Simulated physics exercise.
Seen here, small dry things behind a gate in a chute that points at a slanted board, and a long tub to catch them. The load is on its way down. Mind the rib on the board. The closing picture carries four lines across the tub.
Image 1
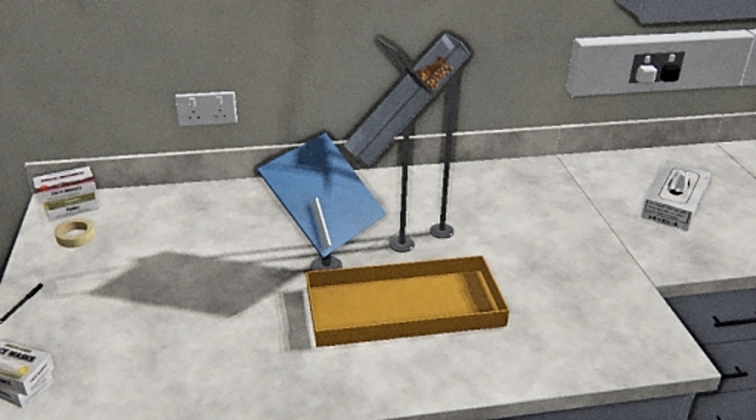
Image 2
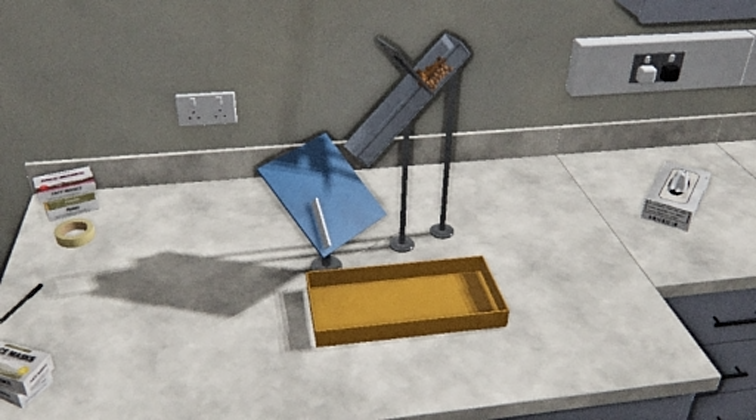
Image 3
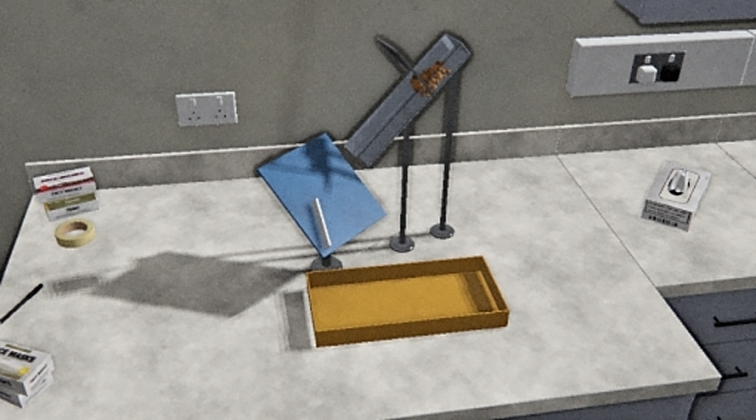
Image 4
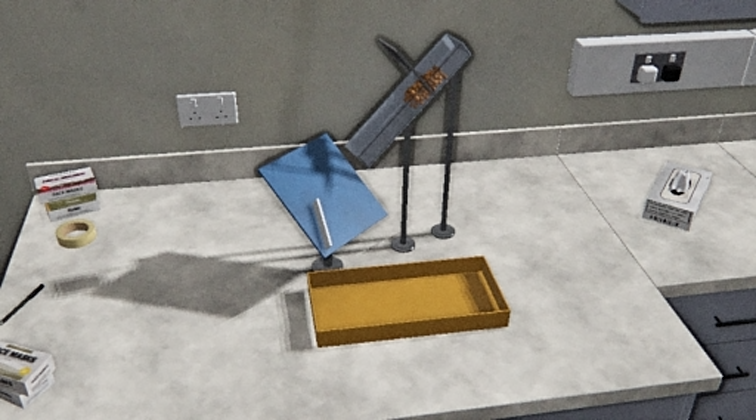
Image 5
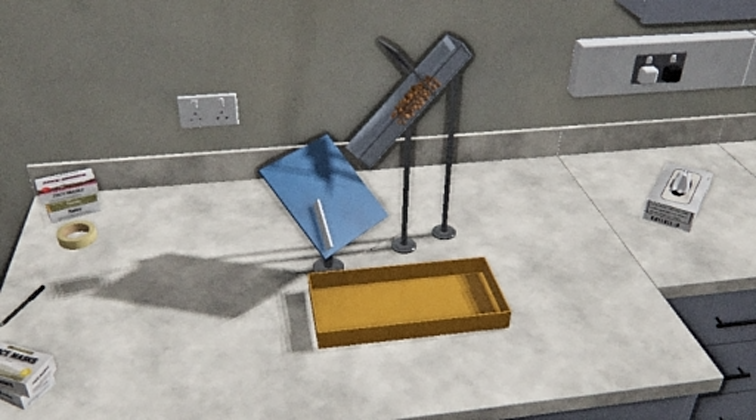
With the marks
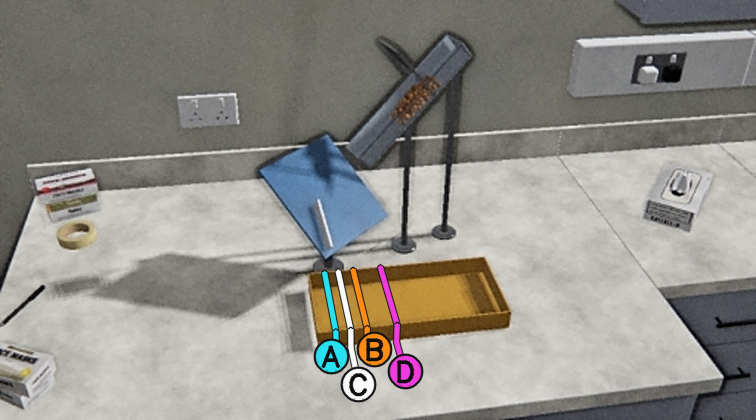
On a pale countertop against a grey wall, a small heap of brown pieces sits near the top of a raised grey chute, above a tilted blue board and an empty amber tub. The pieces slide down the chute to the lower left, spreading into a longer patch, while everything around them stays still.
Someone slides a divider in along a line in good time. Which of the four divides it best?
It is B.
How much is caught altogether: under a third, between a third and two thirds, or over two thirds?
Over two thirds.
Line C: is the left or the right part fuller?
Right.
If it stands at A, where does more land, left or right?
The right side.
On the marked copy, line A crosses the front rim at (335, 330); line B crosses the front rim at (367, 327); line C crosses the front rim at (350, 329); line D crosses the front rim at (396, 324).
With A, of what is caught, none on the left of the divider, all on the right.
With B, of what is caught, about half on the left of the divider, about half on the right.
With C, of what is caught, a small part on the left of the divider, nearly all on the right.
With D, of what is caught, nearly all on the left of the divider, a small part on the right.
